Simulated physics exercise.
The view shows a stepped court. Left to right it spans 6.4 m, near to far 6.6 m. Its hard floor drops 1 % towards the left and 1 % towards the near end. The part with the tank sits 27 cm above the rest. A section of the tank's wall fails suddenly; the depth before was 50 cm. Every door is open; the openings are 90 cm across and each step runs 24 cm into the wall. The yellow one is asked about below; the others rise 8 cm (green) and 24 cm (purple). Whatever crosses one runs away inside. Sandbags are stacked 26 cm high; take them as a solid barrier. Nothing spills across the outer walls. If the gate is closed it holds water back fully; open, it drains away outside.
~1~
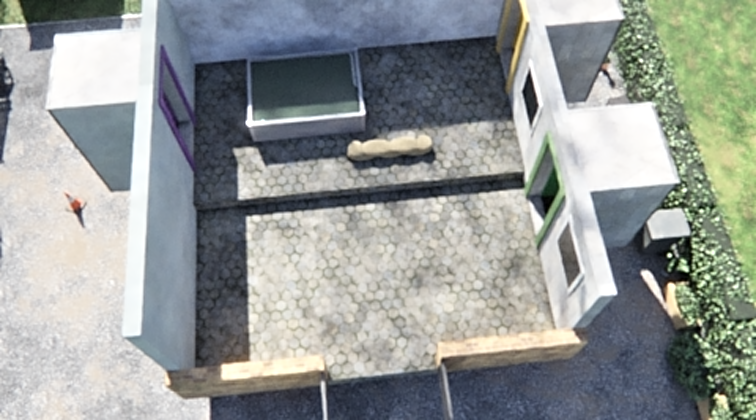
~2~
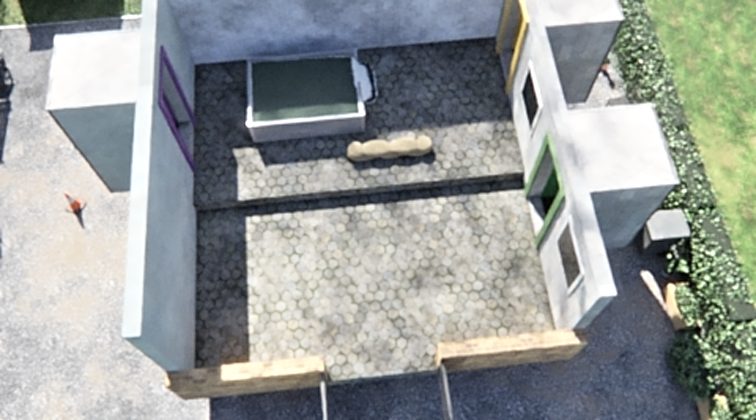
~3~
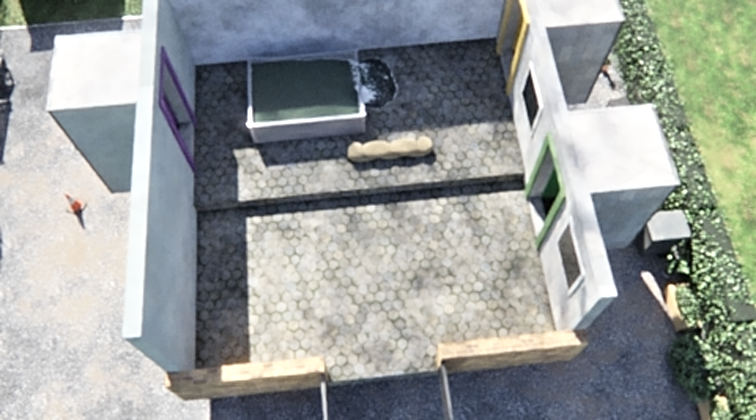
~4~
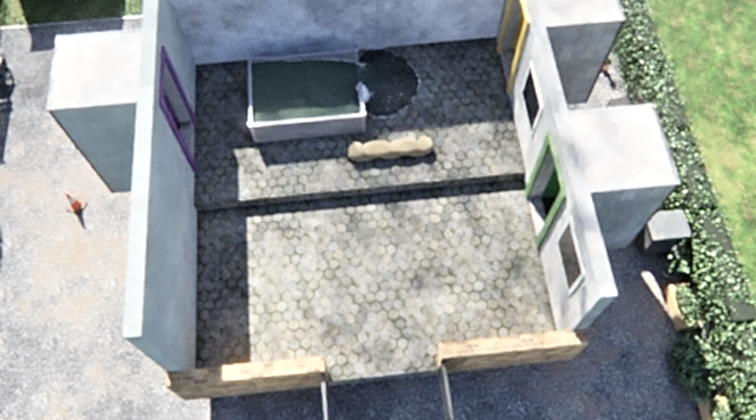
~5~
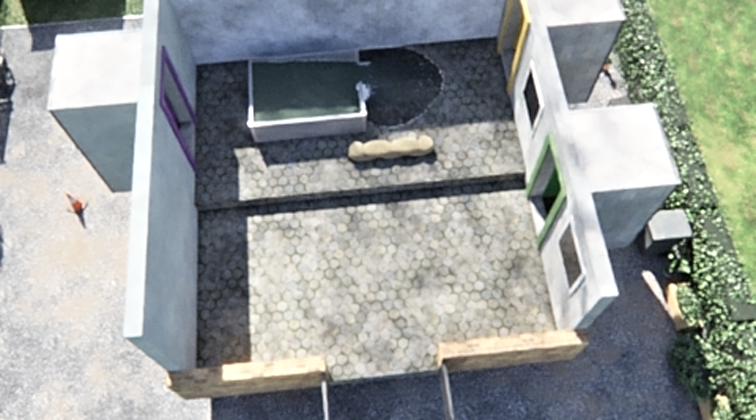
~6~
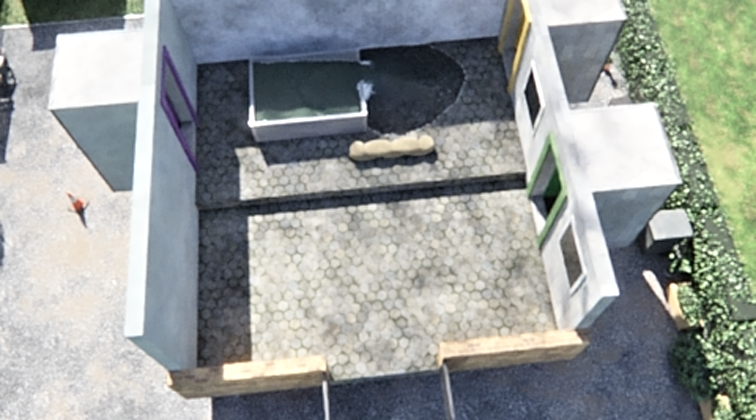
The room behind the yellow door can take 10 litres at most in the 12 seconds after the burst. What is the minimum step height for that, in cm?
At least 21 cm or so.
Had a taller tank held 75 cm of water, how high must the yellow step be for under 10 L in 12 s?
About 34 cm.
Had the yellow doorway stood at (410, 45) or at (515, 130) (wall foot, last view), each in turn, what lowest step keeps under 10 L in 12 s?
About 13.0 and 9.0 cm.
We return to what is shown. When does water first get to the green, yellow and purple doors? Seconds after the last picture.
Arrival: Green 1.8 s, yellow 0.3 s, purple 8.5 s.
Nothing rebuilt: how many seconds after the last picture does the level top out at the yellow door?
Around 1.6 s.
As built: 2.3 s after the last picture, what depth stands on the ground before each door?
In cm: Green 4, yellow 22, purple 0.
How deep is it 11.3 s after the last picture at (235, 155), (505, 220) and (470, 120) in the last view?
Roughly 1, 2 and 4 cm, in turn.
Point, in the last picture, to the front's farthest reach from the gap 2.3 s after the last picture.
Near (536, 248).
Then, 0.7 s after the last picture water covers 15 % of the floor, deepest (28 cm) near (363, 81); 14 cm at the yellow door, 0 litres in over its 18 cm step.
Then, 2.3 s after the last picture water covers 20 % of the floor, deepest (24 cm) near (499, 60); 22 cm at the yellow door, 16 litres in over its 18 cm step.
Then, 11.3 s after the last picture water covers 70 % of the floor, deepest (11 cm) near (198, 380); 3 cm at the yellow door, 23 litres in over its 18 cm step.
At the yellow door as built, the water peaked near 25 cm, 1.5 s after the last picture.
Run again over the same 12 s with other heights there, 18 litres in over 19 cm, 1 litre over 26 cm. The limit of 10 litres is kept from about 21 cm up.
